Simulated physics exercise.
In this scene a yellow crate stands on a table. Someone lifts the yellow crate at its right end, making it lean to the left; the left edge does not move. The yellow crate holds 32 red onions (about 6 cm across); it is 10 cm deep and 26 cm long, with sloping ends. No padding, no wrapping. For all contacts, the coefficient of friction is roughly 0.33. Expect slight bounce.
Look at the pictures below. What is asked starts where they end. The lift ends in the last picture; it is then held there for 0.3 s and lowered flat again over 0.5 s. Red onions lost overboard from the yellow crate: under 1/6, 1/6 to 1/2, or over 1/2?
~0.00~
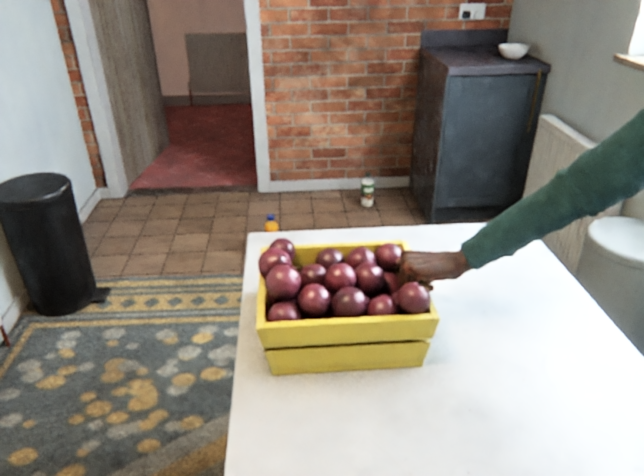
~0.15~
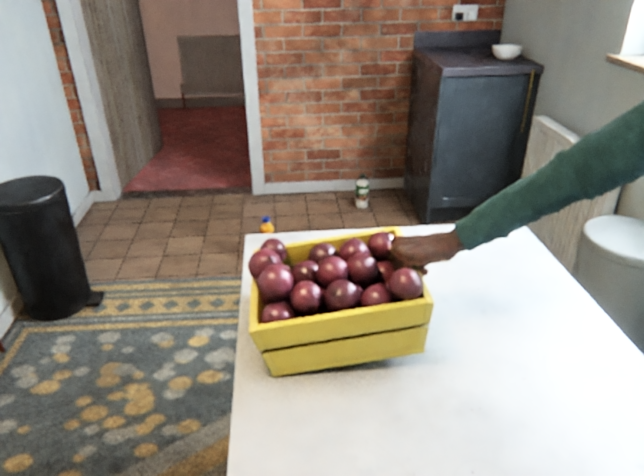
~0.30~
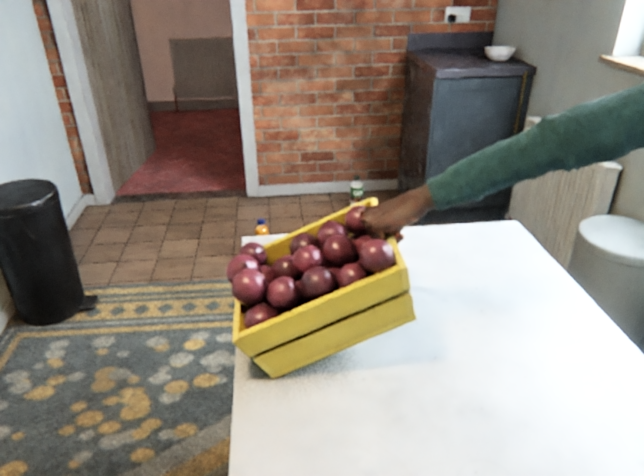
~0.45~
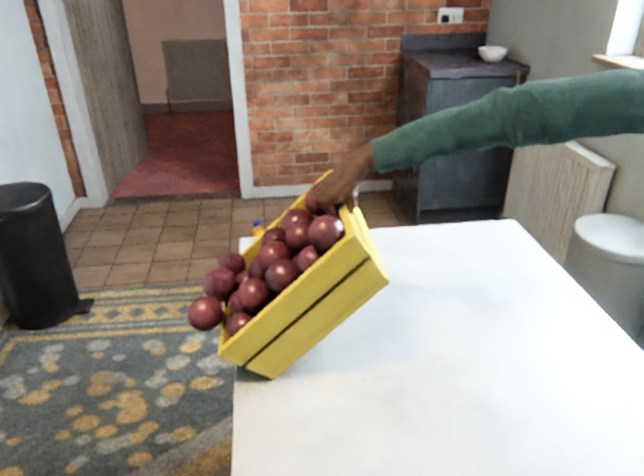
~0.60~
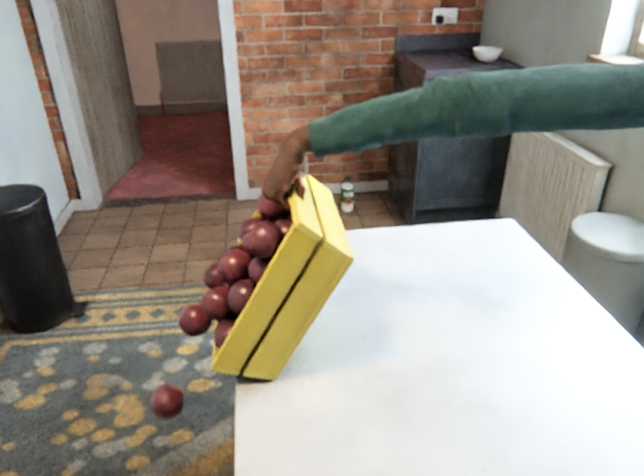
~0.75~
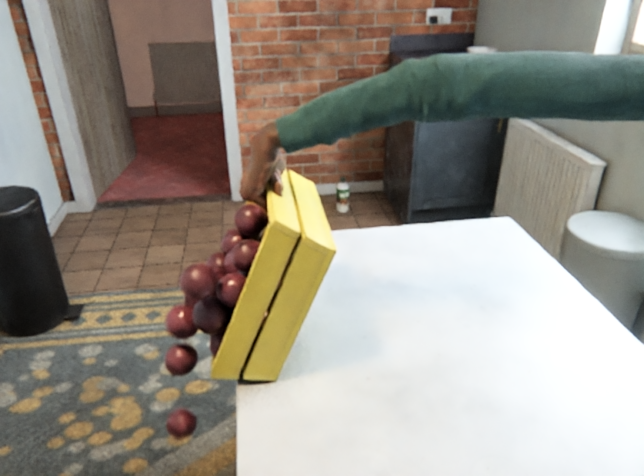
It holds between half and five-sixths.
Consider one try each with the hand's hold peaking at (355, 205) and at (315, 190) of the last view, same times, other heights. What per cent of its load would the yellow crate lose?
The yellow crate would lose 10 per cent in the first try and 20 per cent in the second.
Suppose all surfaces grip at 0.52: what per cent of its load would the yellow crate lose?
Then the yellow crate sheds 50 per cent of its load.
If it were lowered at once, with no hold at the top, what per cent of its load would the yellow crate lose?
Yellow crate 40%.
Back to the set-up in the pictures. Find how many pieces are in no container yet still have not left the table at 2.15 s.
About 0.
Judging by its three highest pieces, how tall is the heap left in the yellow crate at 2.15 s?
Near 12 centimetres, I'd say.
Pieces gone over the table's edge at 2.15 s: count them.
I'd estimate some 12 by that time.
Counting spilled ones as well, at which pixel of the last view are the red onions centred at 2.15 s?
I'd say near (292, 320).
After 0.97 s, tilt 67°; yellow crate 21 in, 11 out.
After 1.25 s, tilt 43°; yellow crate 20 in, 12 out.
After 1.65 s, tilt 0°; yellow crate 20 in, 12 out.
When it is over (at 2.15 s), yellow crate 20 in, 12 out. Asked share, 12 of 32, 38 per cent.
